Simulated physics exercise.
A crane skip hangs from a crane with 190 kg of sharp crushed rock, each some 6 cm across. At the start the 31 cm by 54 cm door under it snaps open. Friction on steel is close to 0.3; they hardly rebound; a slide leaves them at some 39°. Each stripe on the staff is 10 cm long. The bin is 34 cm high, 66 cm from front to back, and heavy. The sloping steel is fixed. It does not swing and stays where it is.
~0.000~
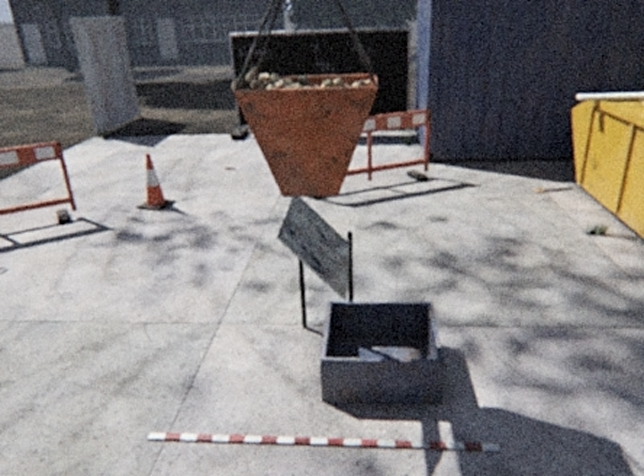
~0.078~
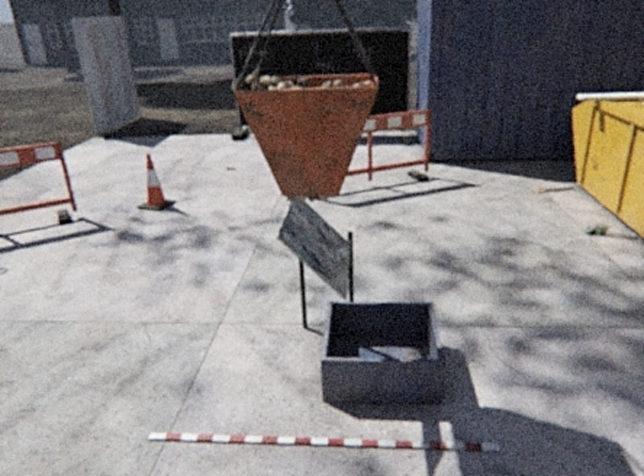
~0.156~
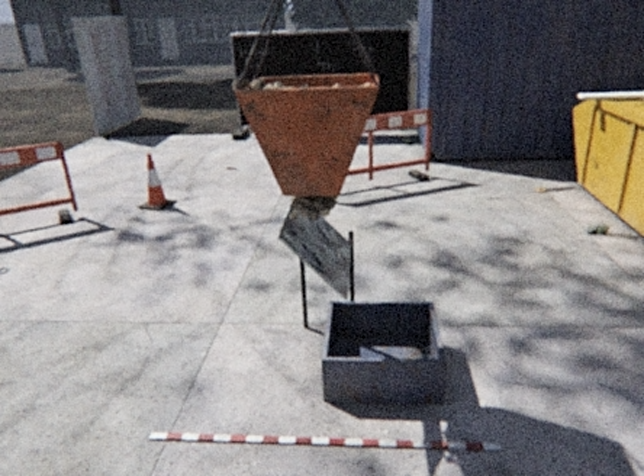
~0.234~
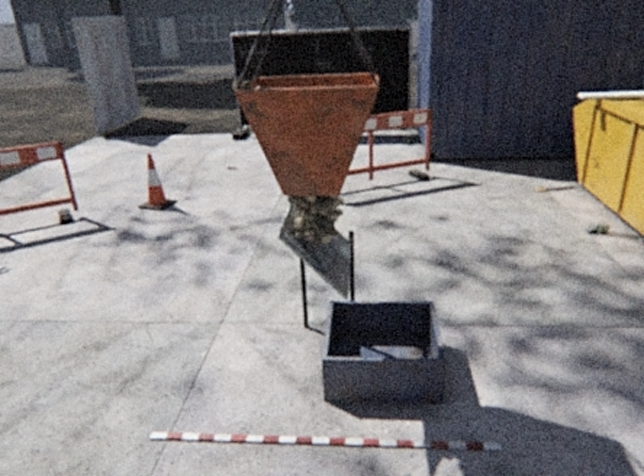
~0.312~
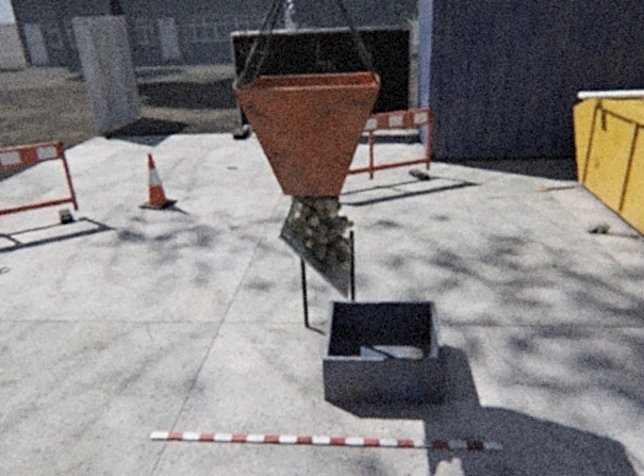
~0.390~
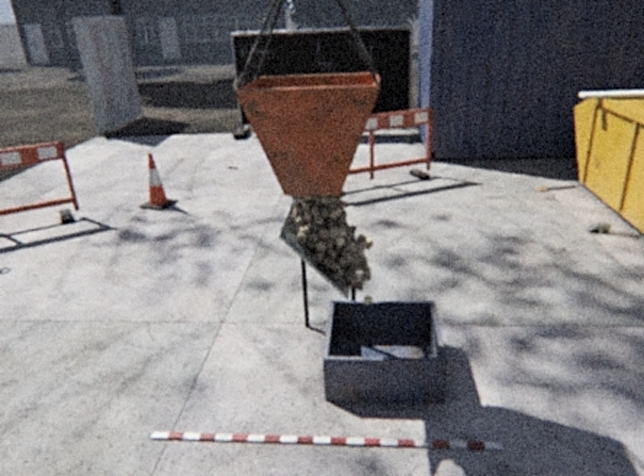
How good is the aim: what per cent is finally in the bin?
Some 74 per cent of it.
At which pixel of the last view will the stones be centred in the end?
Their middle is at about (406, 355).
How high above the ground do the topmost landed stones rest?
About 40 cm.
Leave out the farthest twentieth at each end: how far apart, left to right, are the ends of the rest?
About 70 cm.
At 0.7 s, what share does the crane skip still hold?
About 20 per cent.
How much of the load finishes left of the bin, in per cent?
About 0 per cent.
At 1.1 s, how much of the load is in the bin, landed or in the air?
Some 75 per cent.
After 0.7 s, 18 % in the crane skip, 29 % on the steel, 3 % falling or lying left of the bin, 42 % falling or lying in the bin, 8 % falling or lying beside or right of the bin; the stones farthest right are at (431, 362).
After 1.1 s, 0 % in the crane skip, 4 % on the steel, 75 % falling or lying in the bin, 21 % falling or lying beside or right of the bin; the stones farthest right are at (471, 384).
After 1.7 s, 0 % in the crane skip, 74 % falling or lying in the bin, 25 % falling or lying beside or right of the bin; the stones farthest right are at (499, 373).
After 2.6 s, 0 % in the crane skip, 74 % falling or lying in the bin, 25 % falling or lying beside or right of the bin; the stones farthest right are at (502, 373).
After 4.5 s, 0 % in the crane skip, 74 % in the bin, 25 % beside or right of the bin; the stones farthest right are at (502, 373).
